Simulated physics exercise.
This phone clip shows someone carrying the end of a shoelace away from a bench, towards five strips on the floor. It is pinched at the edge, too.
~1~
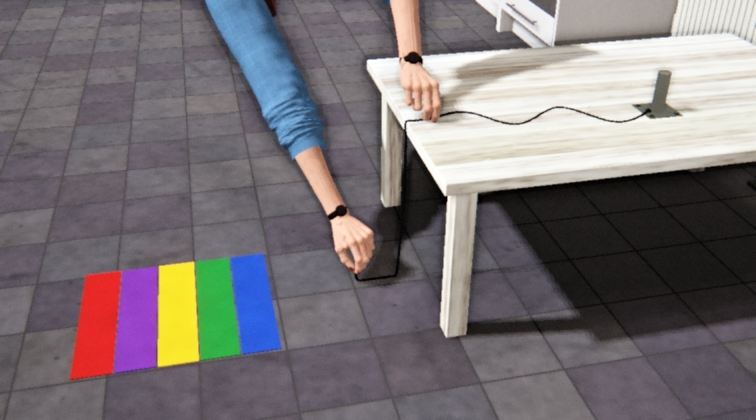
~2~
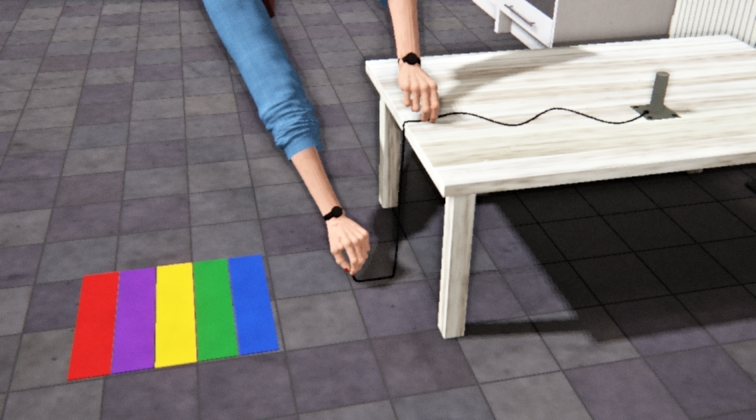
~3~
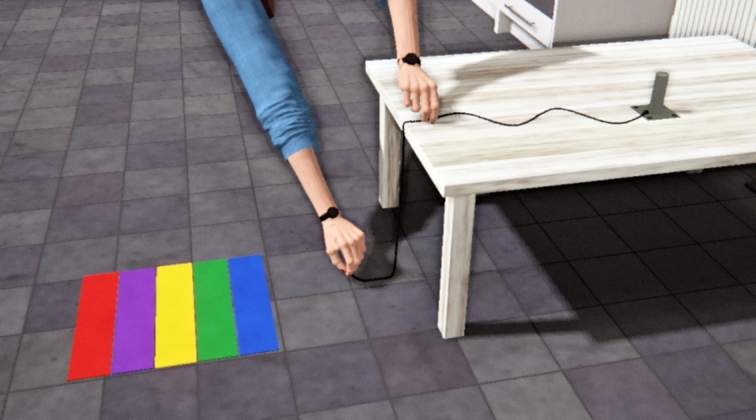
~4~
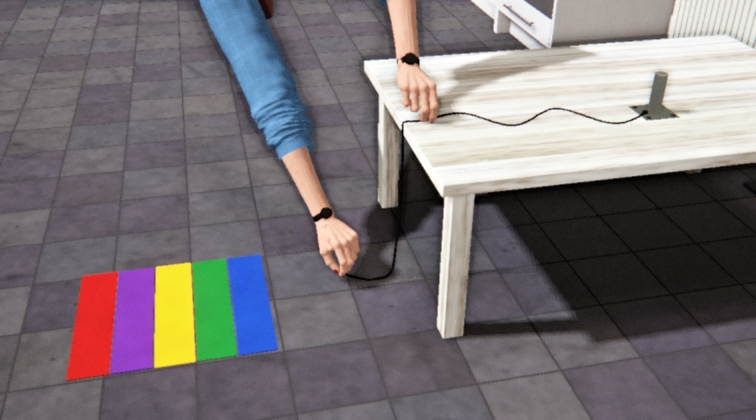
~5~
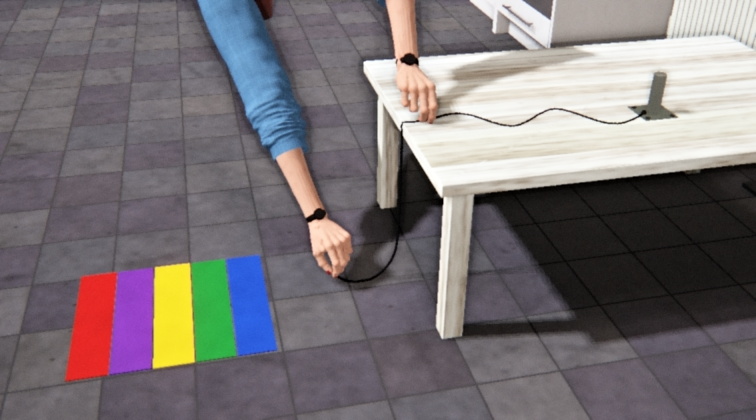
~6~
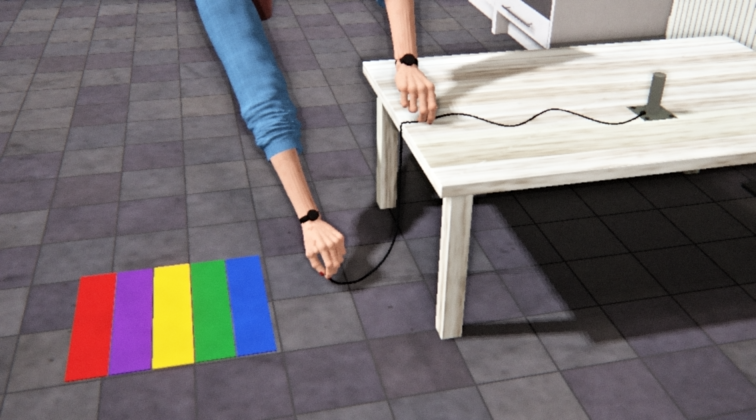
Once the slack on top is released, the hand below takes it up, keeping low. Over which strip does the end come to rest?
Over the yellow strip.
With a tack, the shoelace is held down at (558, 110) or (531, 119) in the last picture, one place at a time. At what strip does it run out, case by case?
In order, green and green.
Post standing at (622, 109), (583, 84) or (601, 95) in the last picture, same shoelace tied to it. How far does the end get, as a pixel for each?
(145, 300), (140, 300) and (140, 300).
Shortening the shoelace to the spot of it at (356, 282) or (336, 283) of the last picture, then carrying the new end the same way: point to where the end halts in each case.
I'd say somewhere near (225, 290) the first time and near (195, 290) the second time.
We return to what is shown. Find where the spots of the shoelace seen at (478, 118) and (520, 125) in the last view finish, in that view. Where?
(434, 124) and (481, 122), roughly.
Soon after, end near (235, 286); over blue.
After that, end near (195, 291); over green.
At the stop, end near (171, 294); over yellow. The end stops over the yellow strip.
